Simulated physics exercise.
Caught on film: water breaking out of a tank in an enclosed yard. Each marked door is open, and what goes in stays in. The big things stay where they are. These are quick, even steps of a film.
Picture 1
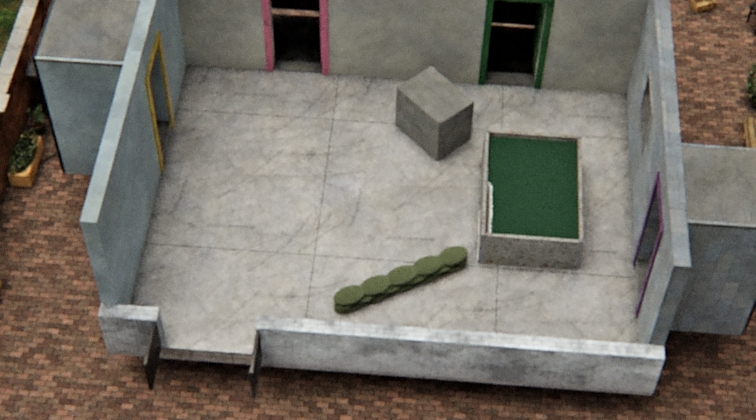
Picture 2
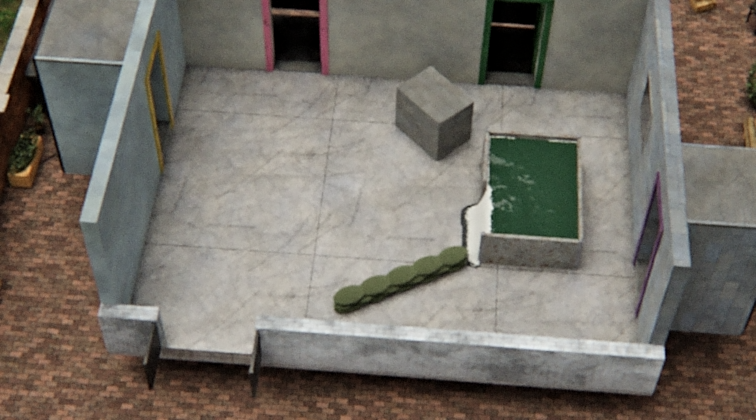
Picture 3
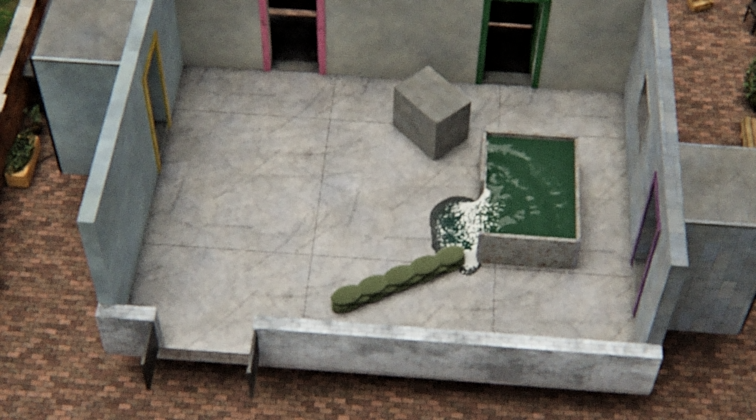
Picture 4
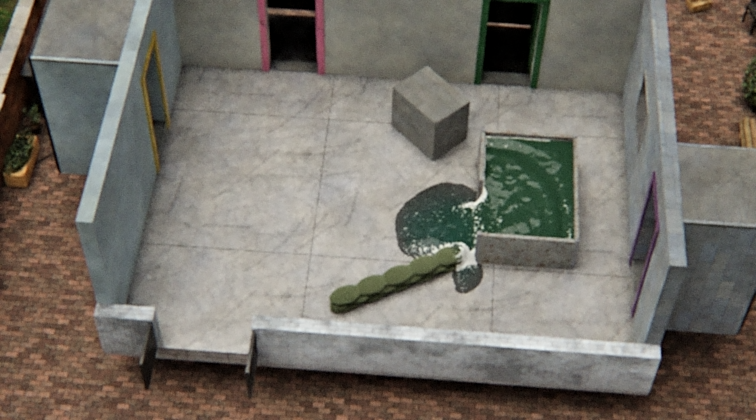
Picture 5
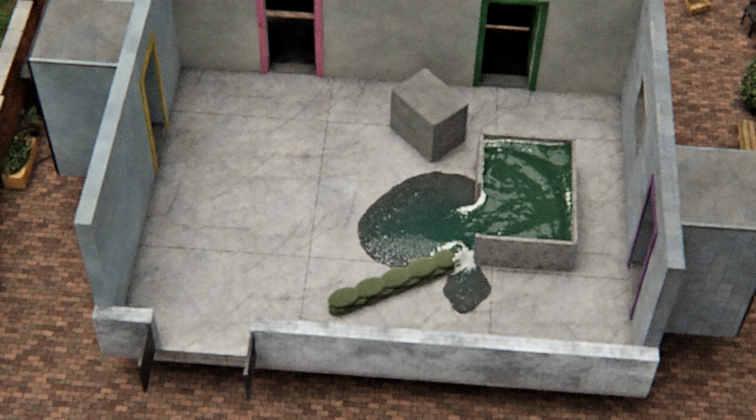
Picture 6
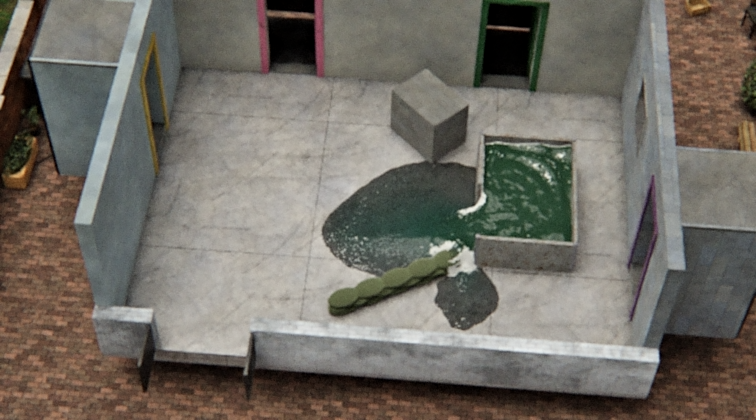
In a walled yard, green water bursts from the left side of an open tank and spreads leftward around a low hedge.
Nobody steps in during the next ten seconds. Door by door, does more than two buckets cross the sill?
One by one: The green door stays under that; the yellow door stays under that; the purple door stays under that; the pink door takes more than that.
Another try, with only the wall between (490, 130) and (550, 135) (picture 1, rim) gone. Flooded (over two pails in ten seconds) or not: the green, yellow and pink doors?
Then: The green one is over, the yellow one keeps below it, the pink one takes less.
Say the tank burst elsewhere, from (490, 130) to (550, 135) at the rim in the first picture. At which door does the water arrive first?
It is the green one.
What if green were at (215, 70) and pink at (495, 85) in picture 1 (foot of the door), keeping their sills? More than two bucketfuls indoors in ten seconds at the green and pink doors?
The green door takes more, the pink door takes less.
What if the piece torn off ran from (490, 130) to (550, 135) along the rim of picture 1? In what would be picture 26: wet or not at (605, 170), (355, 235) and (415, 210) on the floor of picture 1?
In turn: Under water, clear, free of water.
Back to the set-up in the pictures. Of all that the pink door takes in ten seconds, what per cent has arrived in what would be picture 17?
Close to 0 %.
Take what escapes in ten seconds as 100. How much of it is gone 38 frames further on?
I make it 45 per cent.
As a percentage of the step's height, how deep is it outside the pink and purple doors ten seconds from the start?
In turn 200 and 10 per cent.
A moment on, water covers 30 % of the floor; the green door not reached, the yellow door not reached, the purple door not reached, the pink door not reached.
Next, water covers 55 % of the floor; the green door not reached, the yellow door wet at the sill, nothing in, the purple door not reached, the pink door not reached.
Then, water covers 65 % of the floor; the green door not reached, the yellow door wet at the sill, nothing in, the purple door not reached, the pink door under two buckets in.
Later, water covers 70 % of the floor; the green door not reached, the yellow door wet at the sill, nothing in, the purple door wet at the sill, nothing in, the pink door over two buckets in.
In the end, water covers 85 % of the floor; the green door wet at the sill, nothing in, the yellow door wet at the sill, nothing in, the purple door wet at the sill, nothing in, the pink door over two buckets in.
